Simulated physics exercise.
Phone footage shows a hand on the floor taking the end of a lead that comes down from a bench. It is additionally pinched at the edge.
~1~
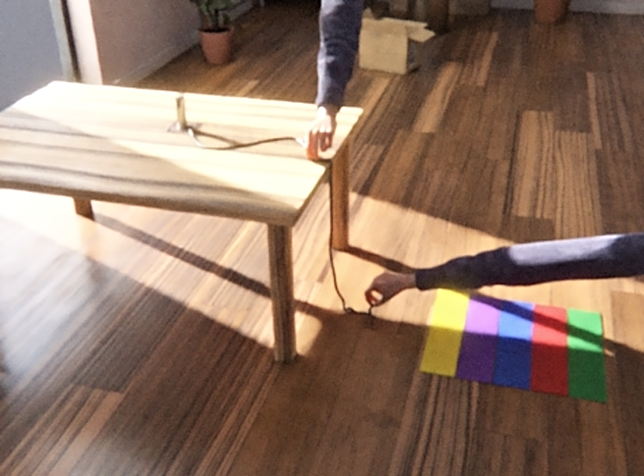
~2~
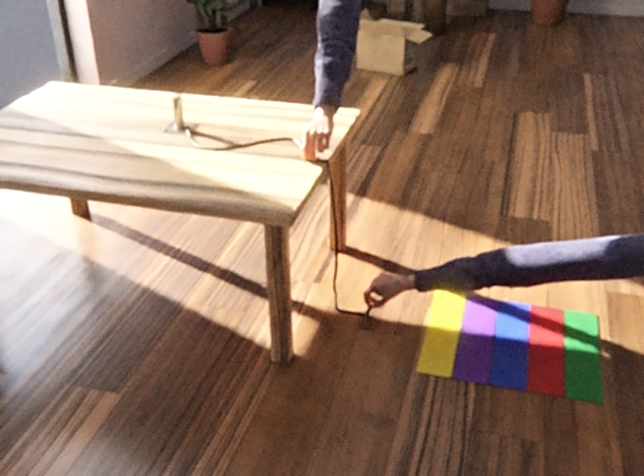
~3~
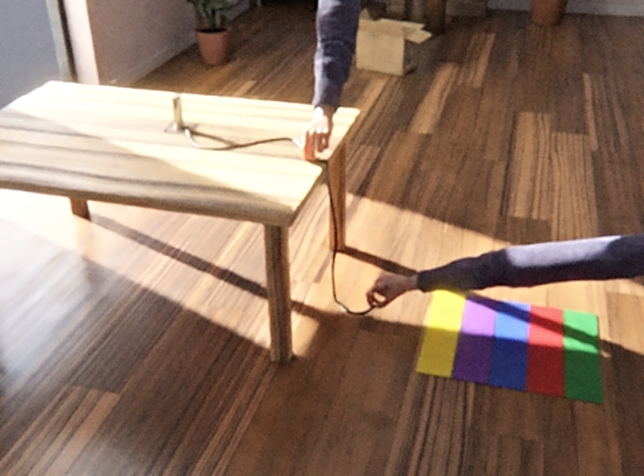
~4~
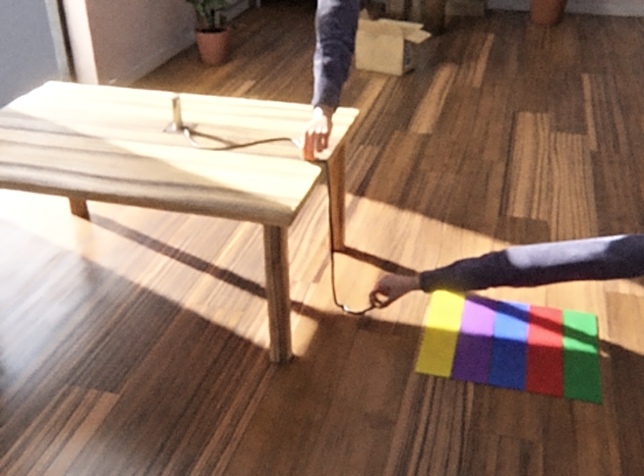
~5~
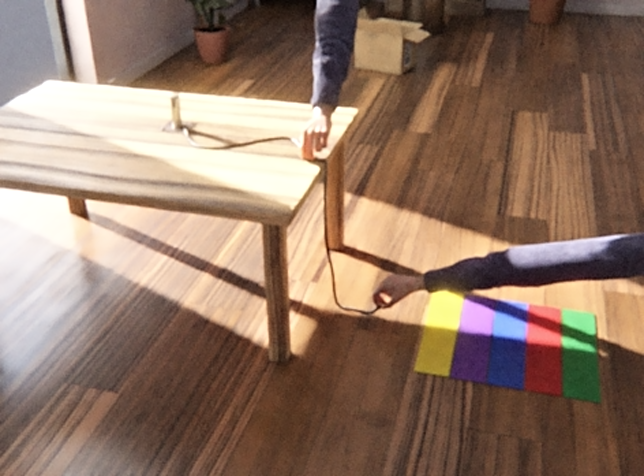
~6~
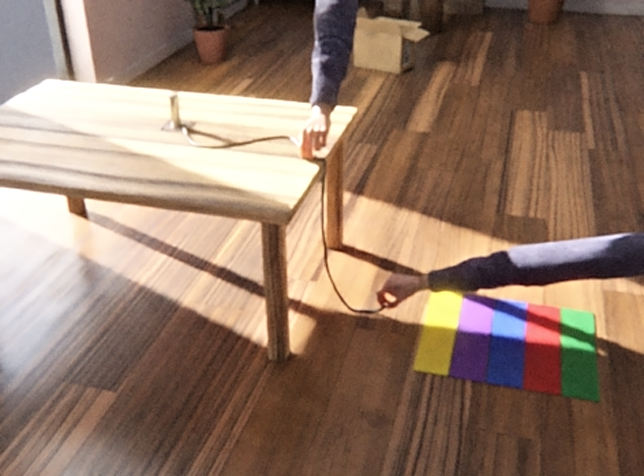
Hand near the floor drawing a dark lead's end slightly right beside coloured stripes, while another hand pinches it at the table edge.
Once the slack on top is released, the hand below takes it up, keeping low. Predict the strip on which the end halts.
The red strip.
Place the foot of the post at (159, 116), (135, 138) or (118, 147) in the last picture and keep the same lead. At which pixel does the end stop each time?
Estimated pixels per try: (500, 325); (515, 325); (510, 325).
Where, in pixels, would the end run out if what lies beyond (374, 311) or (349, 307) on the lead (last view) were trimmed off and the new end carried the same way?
In turn, (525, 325) for the first and (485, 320) for the second.
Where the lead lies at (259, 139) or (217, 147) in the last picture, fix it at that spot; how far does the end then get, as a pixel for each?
In order, the pixels are (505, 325) and (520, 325).
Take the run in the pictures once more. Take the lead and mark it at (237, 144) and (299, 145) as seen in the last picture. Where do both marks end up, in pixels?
They finish at (265, 142) and (335, 161) respectively.
Soon after, end near (495, 323); over blue.
Then, end near (528, 328); over red.
At full stretch, end near (549, 331); over red. It halts on the red strip.
